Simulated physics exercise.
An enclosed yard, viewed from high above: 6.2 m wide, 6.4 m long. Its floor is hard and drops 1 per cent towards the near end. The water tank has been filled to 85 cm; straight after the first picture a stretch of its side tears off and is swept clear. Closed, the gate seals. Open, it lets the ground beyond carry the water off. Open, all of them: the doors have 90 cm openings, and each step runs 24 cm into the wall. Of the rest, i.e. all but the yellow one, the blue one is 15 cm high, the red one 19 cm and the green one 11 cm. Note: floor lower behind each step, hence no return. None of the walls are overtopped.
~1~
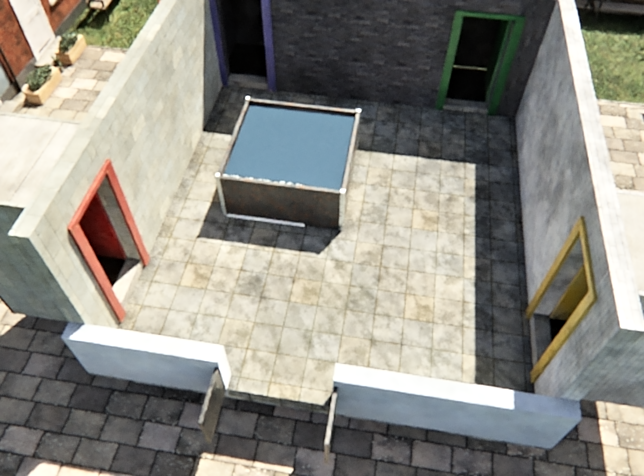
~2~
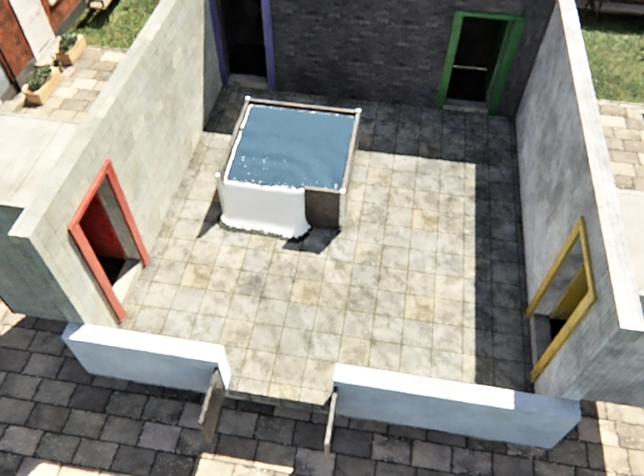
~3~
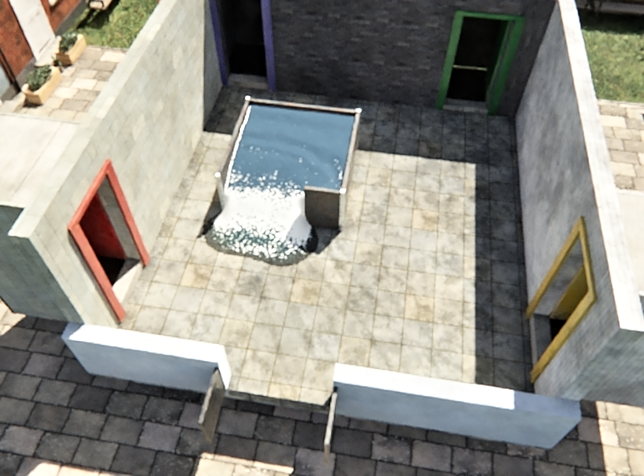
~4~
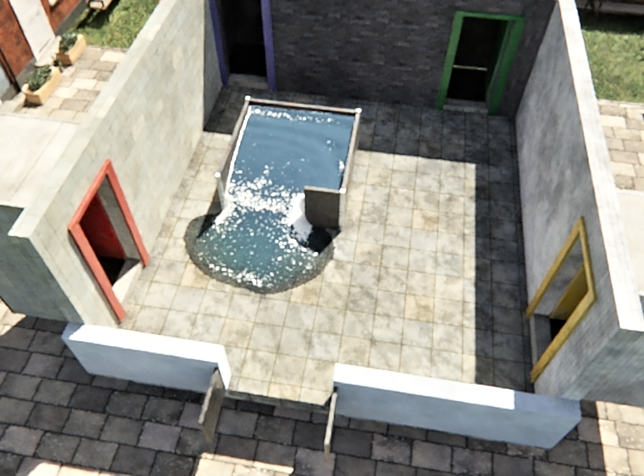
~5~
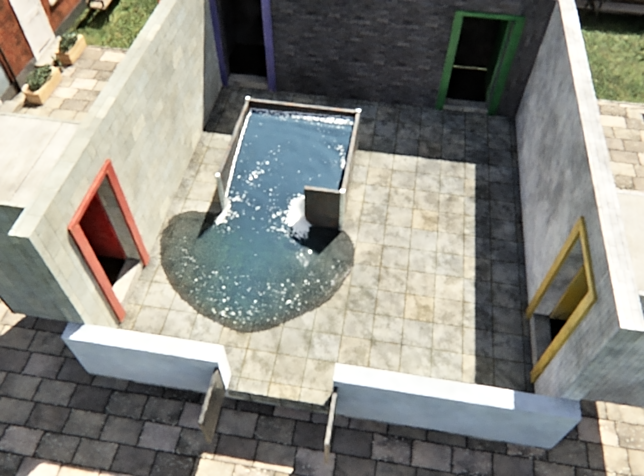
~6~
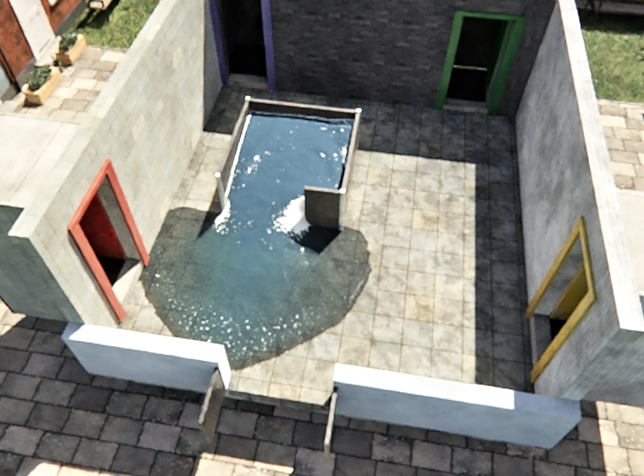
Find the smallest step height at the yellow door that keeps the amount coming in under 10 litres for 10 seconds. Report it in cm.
The smallest height is roughly 14 cm.
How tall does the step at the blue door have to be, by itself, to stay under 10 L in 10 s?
At the blue door you'd want roughly 8.0 cm.
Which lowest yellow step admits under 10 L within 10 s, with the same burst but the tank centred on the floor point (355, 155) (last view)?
Roughly 10.5 centimetres.
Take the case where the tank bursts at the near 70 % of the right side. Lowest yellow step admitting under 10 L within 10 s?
Near 22 cm.
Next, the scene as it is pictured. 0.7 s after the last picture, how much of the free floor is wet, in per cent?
About 30 per cent.
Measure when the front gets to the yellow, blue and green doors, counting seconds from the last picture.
Arrival times - yellow: 2.4 s; blue: 4.5 s; green: 7.0 s.
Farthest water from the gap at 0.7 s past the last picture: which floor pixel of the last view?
Somewhere near the pixel (401, 400).
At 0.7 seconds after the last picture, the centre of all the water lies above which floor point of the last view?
The water's centre is at about (263, 228).
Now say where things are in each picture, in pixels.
In the first frame, still water, 85 cm deep, in the water tank at (292, 146); the yellow door at (554, 311) is dry.
In the second frame, the gap is at (265, 207), the front 0.4 m out at (292, 239); the back of the water tank holds 85 cm.
In the third frame, the front is at (269, 260), 0.9 m from the gap at (265, 207); 1.3 m2 of floor is wet, 84 cm left at the back.
In the fourth frame, water pours out at (265, 208) and has run 1.4 m, to (247, 285); about 11 cm deep outside, 78 cm at the back.
In the fifth frame, water pours out at (265, 209) and has run 2.1 m, to (228, 323); about 7 cm deep outside, 72 cm at the back.
In the sixth frame, the gap is at (265, 209), the front 2.8 m out at a hidden place; the back of the water tank holds 74 cm; the yellow door at (554, 311), 4.8 m from the gap, is still 2.8 m from the nearest water.
Then, 0.7 s after the last picture water covers 30 % of the floor, deepest (64 cm) near (107, 353); it has not reached the yellow door.
Then, 2.3 s after the last picture water covers 35 % of the floor, deepest (30 cm) near (203, 291); it has not reached the yellow door.
Then, 9.3 s after the last picture water covers 100 % of the floor, deepest (11 cm) near (479, 412); 9 cm at the yellow door, 0 litres in over its 19 cm step.
At the yellow door as built, the water peaked near 18 cm, 3.7 s after the last picture.
Run again over the same 10 s with other heights there, 31 litres in over 11 cm, 6 litres over 15 cm. The limit of 10 litres is kept from about 14 cm up.
